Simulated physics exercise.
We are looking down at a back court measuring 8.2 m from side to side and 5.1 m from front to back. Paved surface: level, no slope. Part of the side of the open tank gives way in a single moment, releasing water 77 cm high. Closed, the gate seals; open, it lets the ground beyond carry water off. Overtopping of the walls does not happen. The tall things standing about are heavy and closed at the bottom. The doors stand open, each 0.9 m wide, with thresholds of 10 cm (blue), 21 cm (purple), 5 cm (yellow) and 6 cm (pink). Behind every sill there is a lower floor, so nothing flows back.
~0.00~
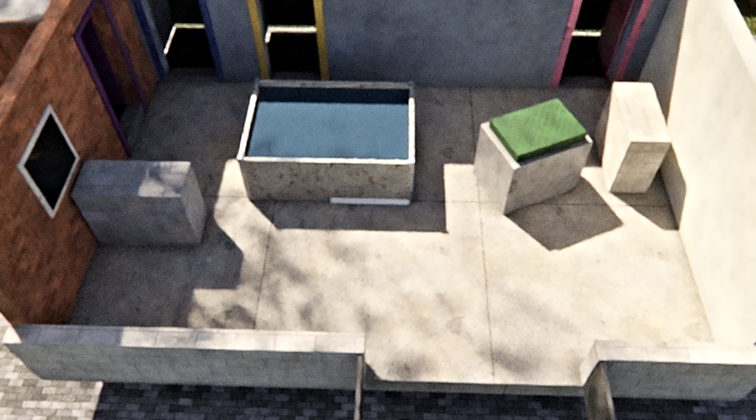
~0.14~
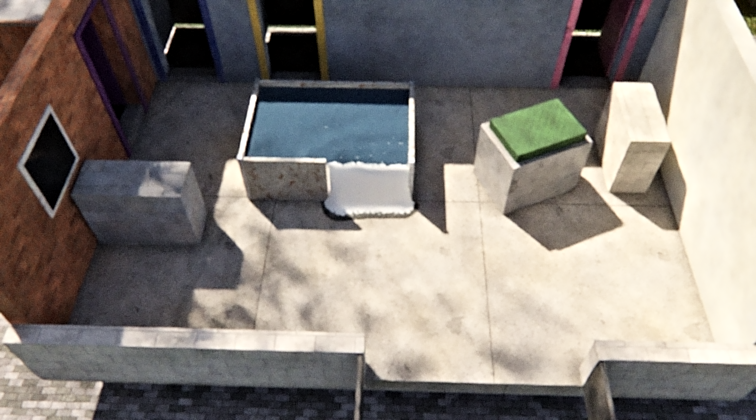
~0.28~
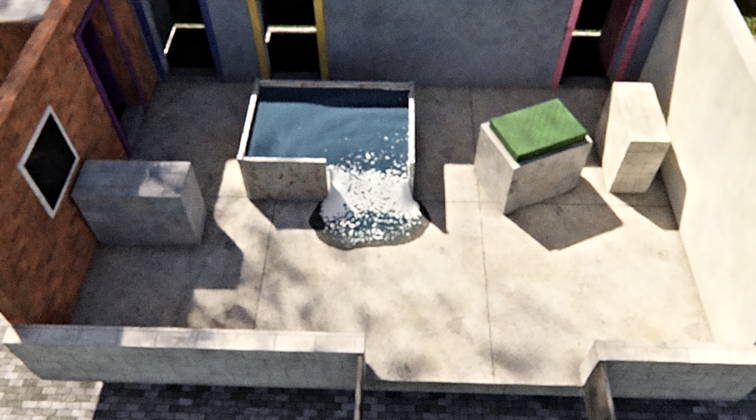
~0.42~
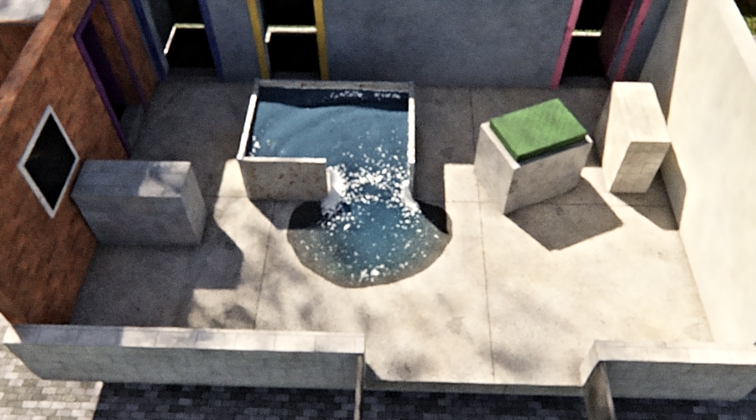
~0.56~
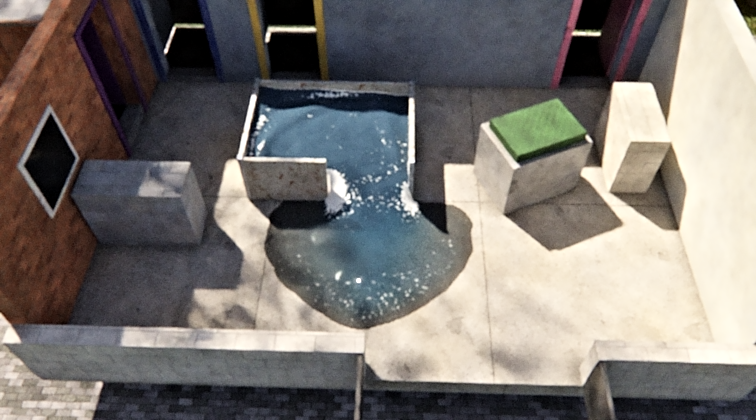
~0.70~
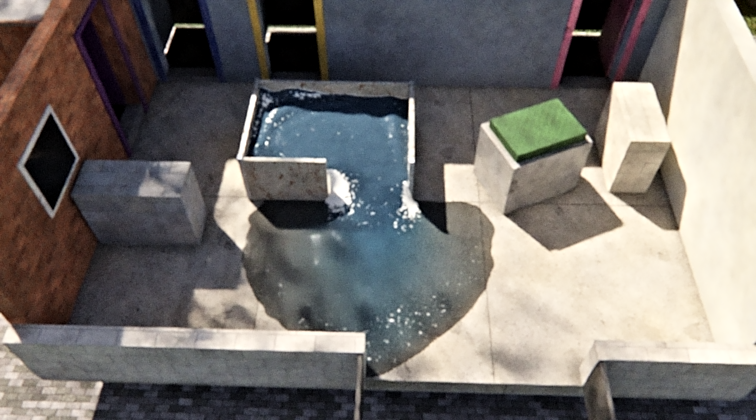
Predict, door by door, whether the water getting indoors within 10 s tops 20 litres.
Blue door: The total remains smaller than the cap; purple door: The total remains smaller than the cap; yellow door: The total remains smaller than the cap; pink door: The total remains smaller than the cap.
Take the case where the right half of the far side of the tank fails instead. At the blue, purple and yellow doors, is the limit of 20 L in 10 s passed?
So blue tops it, purple stays lower, yellow tops it.
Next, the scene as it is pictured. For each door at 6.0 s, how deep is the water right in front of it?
Depths: Blue door 2 cm, purple door 1 cm, yellow door 0 cm, pink door 0 cm.
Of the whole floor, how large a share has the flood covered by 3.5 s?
Roughly 40 % of the floor is wet.
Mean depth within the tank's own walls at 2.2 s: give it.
Average depth: About 37 cm.
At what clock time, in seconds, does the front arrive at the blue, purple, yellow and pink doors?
The flood reaches blue at 5.0 s, purple at 3.8 s, yellow not in the 10 s, and pink at 6.5 s.
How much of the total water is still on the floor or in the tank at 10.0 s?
Roughly 48 percent.
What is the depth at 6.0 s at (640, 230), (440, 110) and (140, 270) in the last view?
I'd read it as roughly 2, 0 and 12 cm, in that order.
After 1.4 s water covers 30 % of the floor and is deepest (38 cm) near (382, 211); blue door not reached, purple door not reached, yellow door not reached, pink door not reached.
After 2.2 s water covers 35 % of the floor and is deepest (30 cm) near (348, 346); blue door not reached, purple door not reached, yellow door not reached, pink door not reached.
After 3.5 s water covers 40 % of the floor and is deepest (26 cm) near (94, 255); blue door not reached, purple door not reached, yellow door not reached, pink door not reached.
After 6.0 s water covers 55 % of the floor and is deepest (16 cm) near (94, 255); blue door 2 cm at the sill, 0 L in, purple door 1 cm at the sill, 0 L in, yellow door not reached, pink door not reached.
After 10.0 s water covers 70 % of the floor and is deepest (8 cm) near (58, 352); blue door 1 cm at the sill, 0 L in, purple door 1 cm at the sill, 0 L in, yellow door not reached, pink door 2 cm at the sill, 0 L in.
